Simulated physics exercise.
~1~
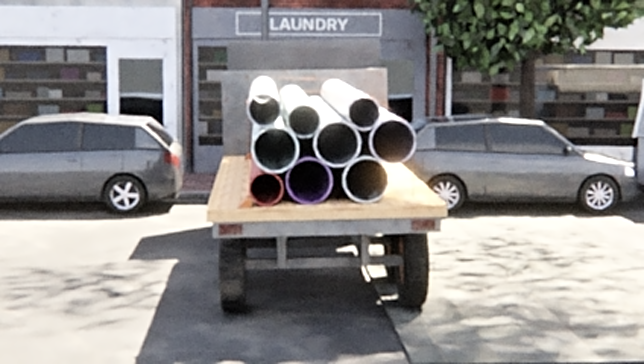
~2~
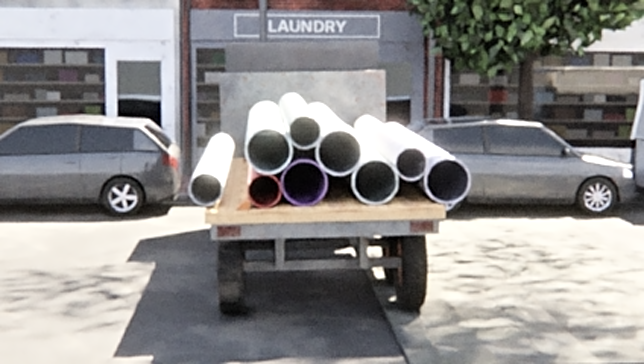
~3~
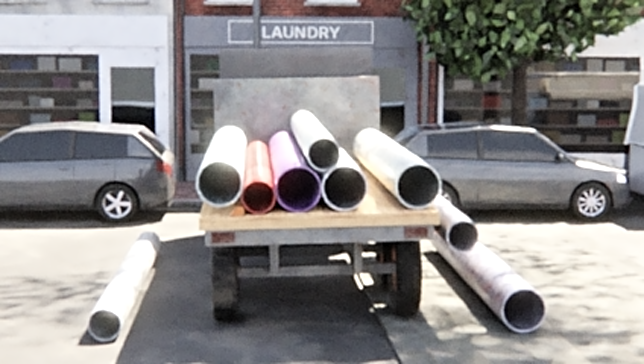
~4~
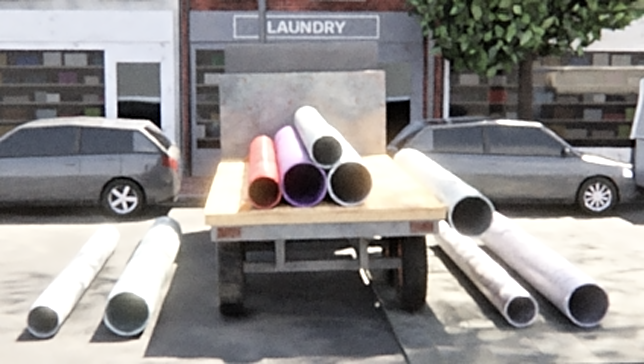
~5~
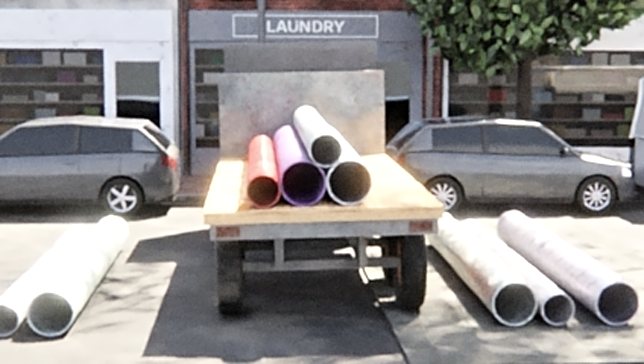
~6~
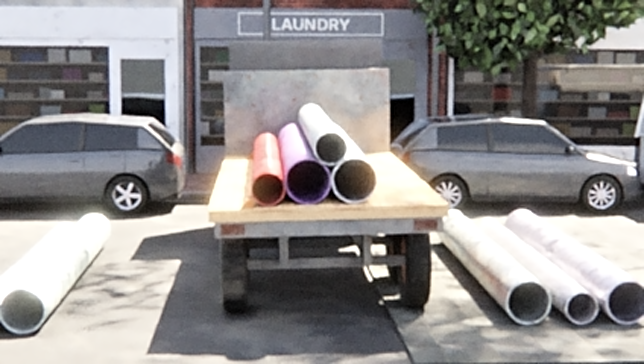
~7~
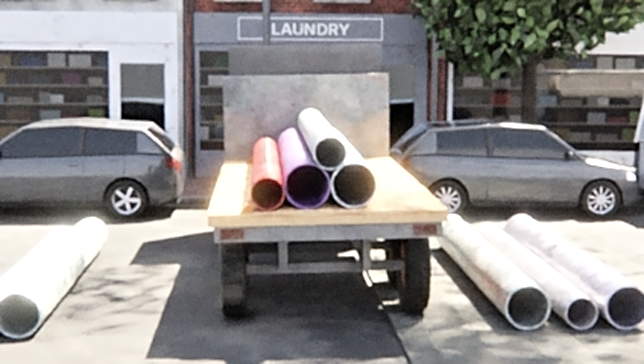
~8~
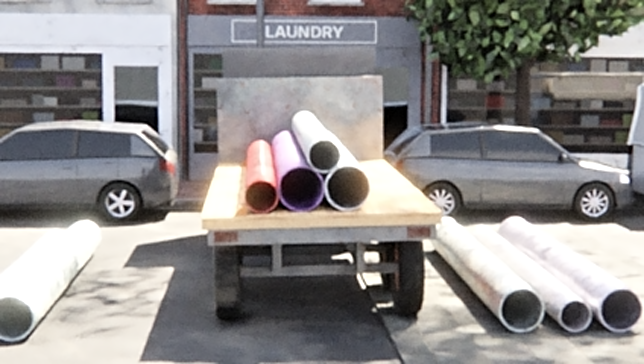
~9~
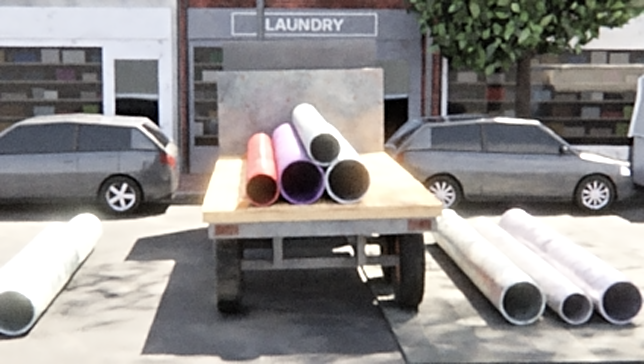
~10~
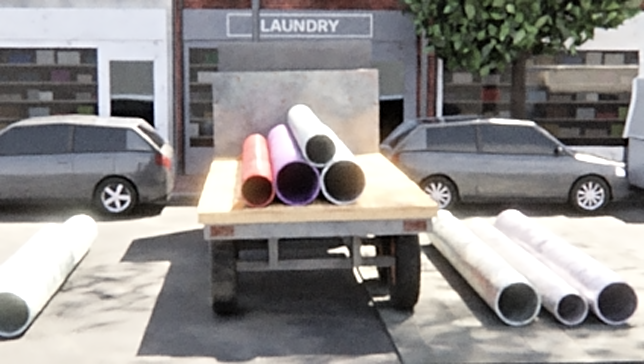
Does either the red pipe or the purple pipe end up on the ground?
No, neither of them falls. The red and purple pipes both stay on the lorry's deck, while only pale pipes drop to the road.
